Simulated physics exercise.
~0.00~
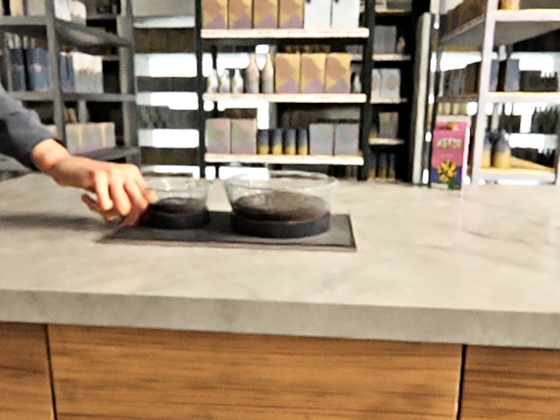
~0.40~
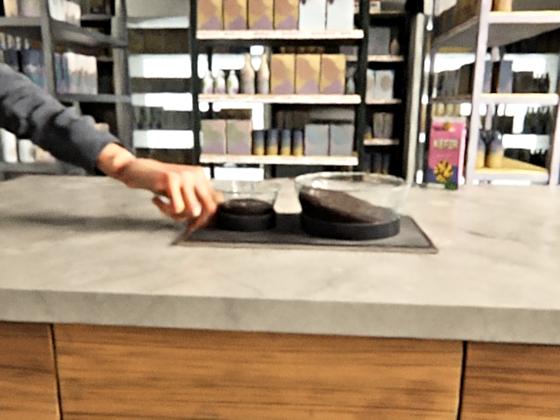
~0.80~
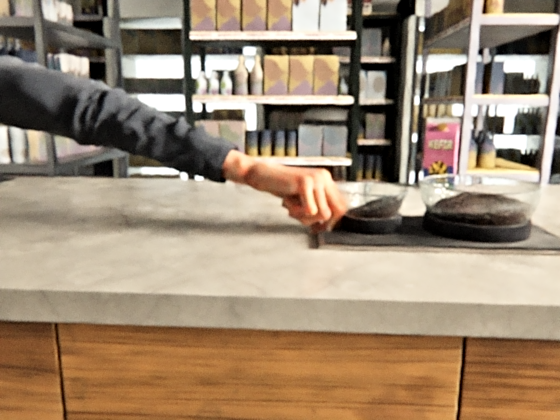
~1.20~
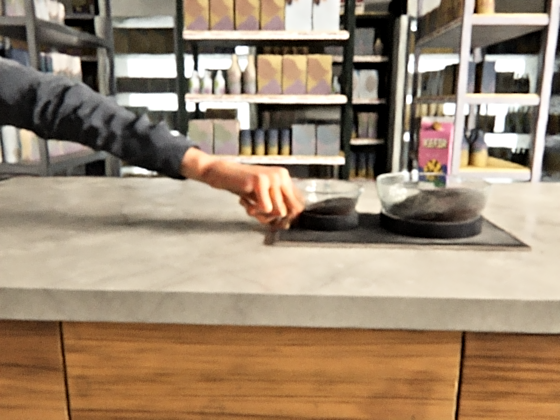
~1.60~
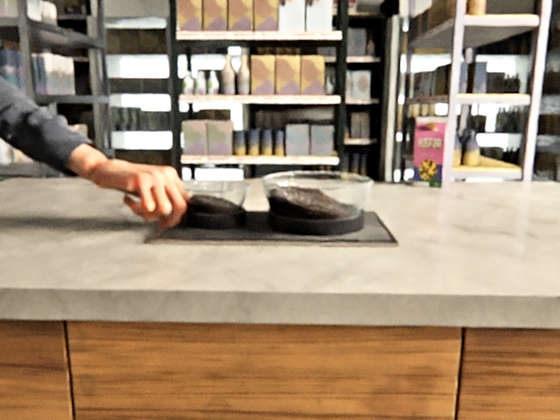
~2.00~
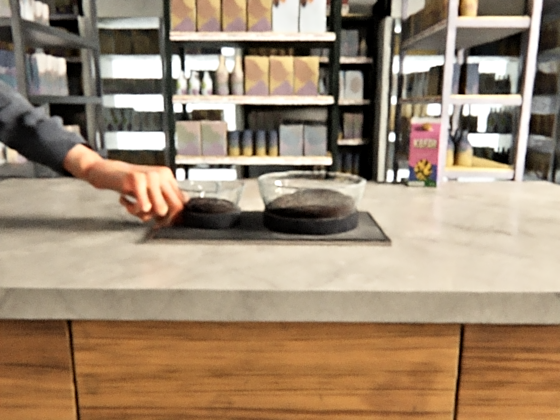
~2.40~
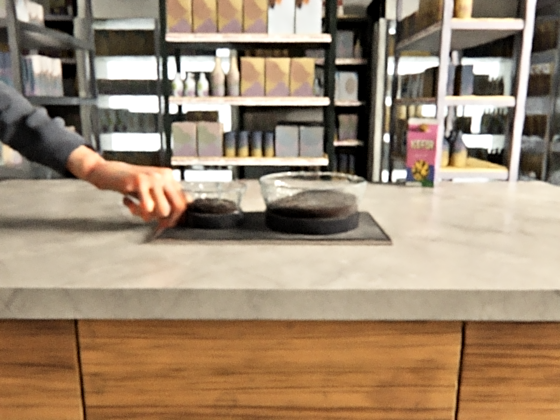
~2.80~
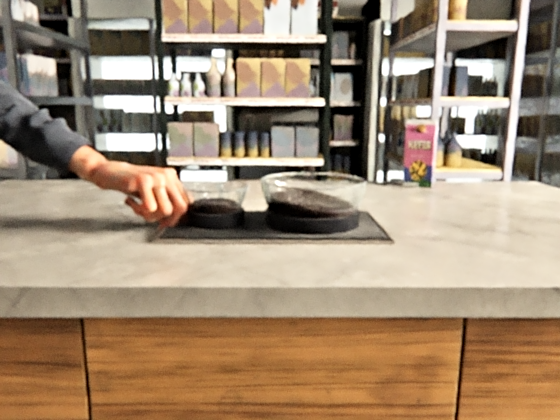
A dark tray slides along a pale grey counter with wooden panels, seen from the front in a shop, with shelves of boxes and bottles and a pink packet behind. A hand in a dark grey sleeve holds its left end, beside a small clear cup and a larger clear bowl, both holding dark coffee on black bases. The hand pushes the tray far to the right, and the coffee tilts. It then reverses and draws the tray back left, where it slows and rests, the coffee still tipping slightly in the bowl.
